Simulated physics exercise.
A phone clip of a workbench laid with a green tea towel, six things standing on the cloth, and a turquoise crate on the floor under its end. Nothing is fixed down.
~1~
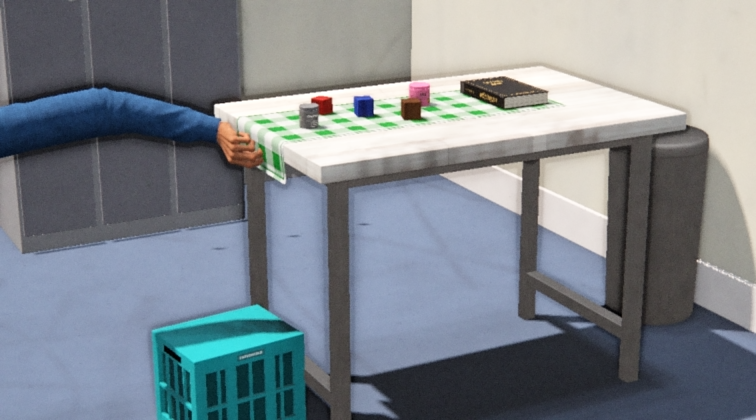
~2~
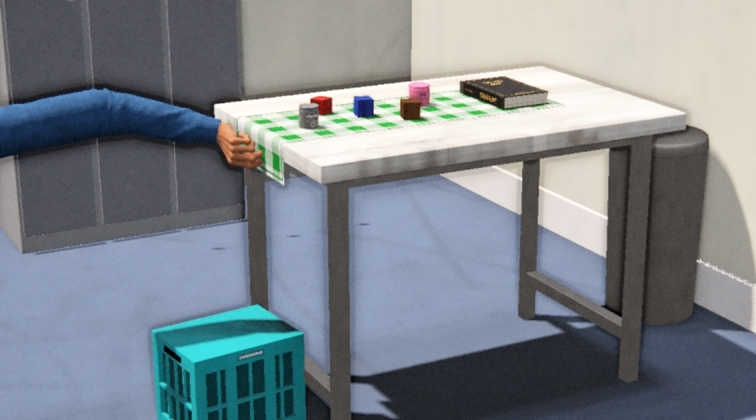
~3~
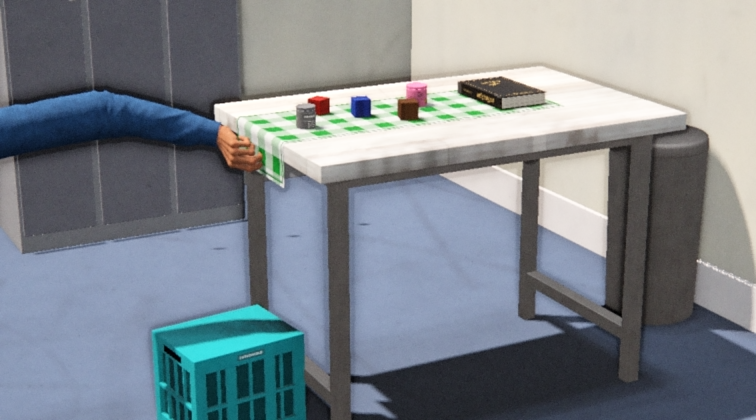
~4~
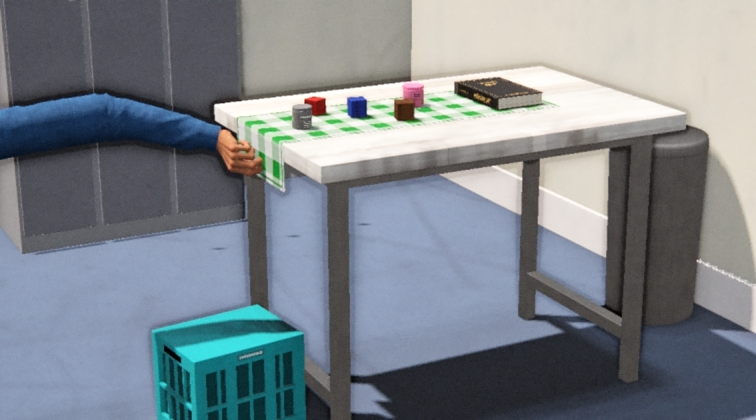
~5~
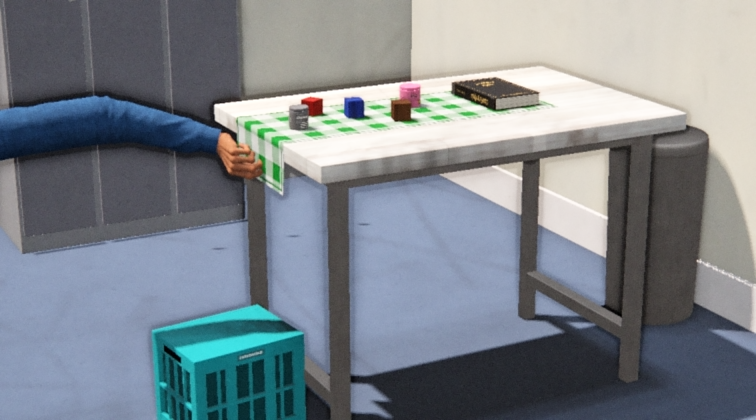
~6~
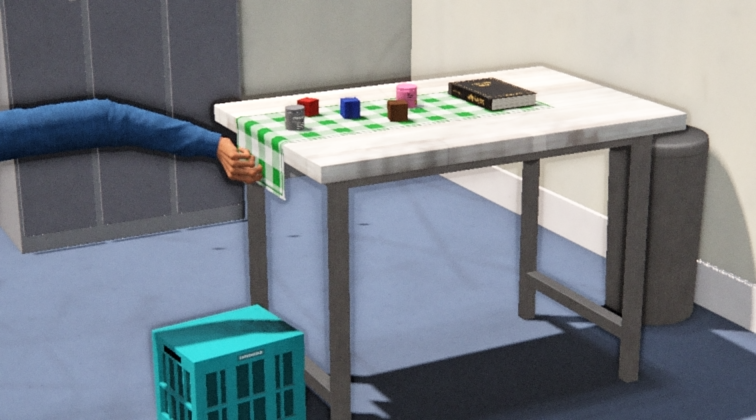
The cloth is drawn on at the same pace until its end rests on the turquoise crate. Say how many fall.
Over the edge go four.
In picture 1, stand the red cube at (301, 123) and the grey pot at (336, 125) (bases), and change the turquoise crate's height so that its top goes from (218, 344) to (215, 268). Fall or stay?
The red cube drops off, the grey pot is carried off.
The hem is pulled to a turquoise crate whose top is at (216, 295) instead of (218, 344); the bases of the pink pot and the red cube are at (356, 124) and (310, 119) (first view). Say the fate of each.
The pink pot goes over, the red cube goes over.
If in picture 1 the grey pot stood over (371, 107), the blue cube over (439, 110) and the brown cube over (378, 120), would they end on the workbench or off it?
The grey pot falls; the blue cube remains up; the brown cube goes over.
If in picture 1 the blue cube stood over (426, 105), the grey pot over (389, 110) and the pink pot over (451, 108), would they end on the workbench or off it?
The blue cube stays on, the grey pot drops off, the pink pot stays on.
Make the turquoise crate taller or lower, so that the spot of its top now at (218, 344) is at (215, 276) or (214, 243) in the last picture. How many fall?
The count: 2 and 1.
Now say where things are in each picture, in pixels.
Hem (285, 184); grey pot (309, 105); red cube (322, 97); blue cube (364, 97); brown cube (411, 100); pink pot (419, 84); top of the crate (218, 344), in the first picture.
Hem (284, 185); grey pot (308, 105), in the second picture.
Hem (284, 188); red cube (319, 98), in the third picture.
Hem (285, 192); blue cube (357, 98); top of the crate (218, 344), in the fourth picture.
Hem (283, 196); brown cube (401, 101), in the fifth picture.
Hem (285, 200); grey pot (294, 107); red cube (308, 99); blue cube (350, 99); brown cube (397, 102); pink pot (407, 86), in the sixth picture.
Early on, hem near (260, 250); grey pot and red cube gone.
Midway, hem near (260, 310); grey pot, red cube and blue cube gone.
Finally, hem on the crate; grey pot, red cube, blue cube and brown cube gone. The workbench loses four.
